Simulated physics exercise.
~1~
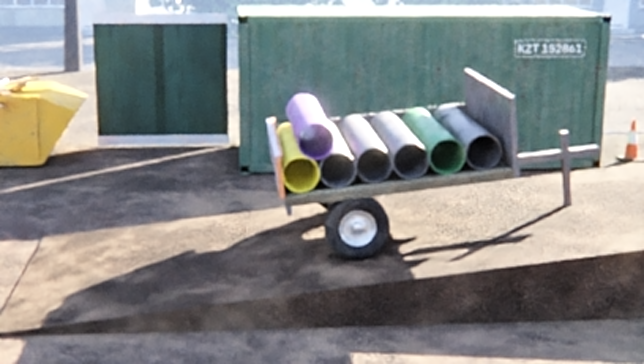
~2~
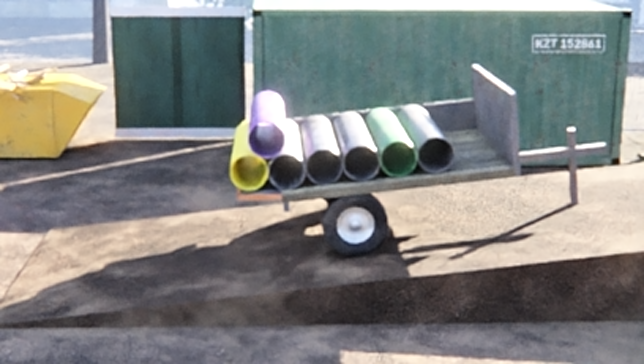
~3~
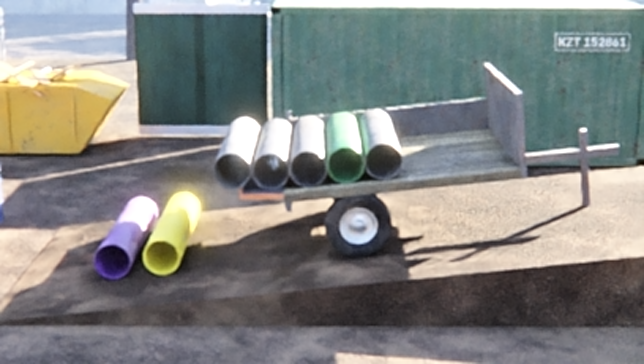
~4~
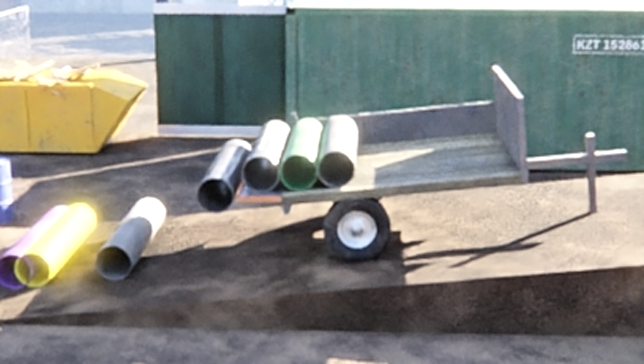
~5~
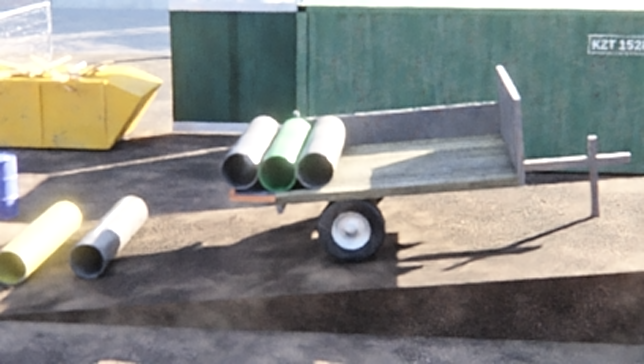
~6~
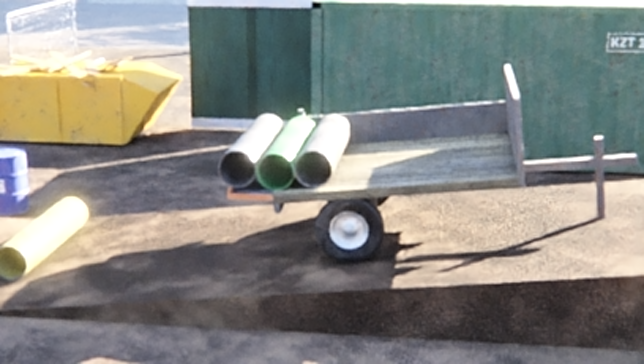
Plastic pipes rolled left down a sloping trailer bed as its tailgate dropped open, and the purple and yellow ones fell to the ground, followed by two grey ones. The green pipe stayed aboard, resting between two dark pipes near the open end.
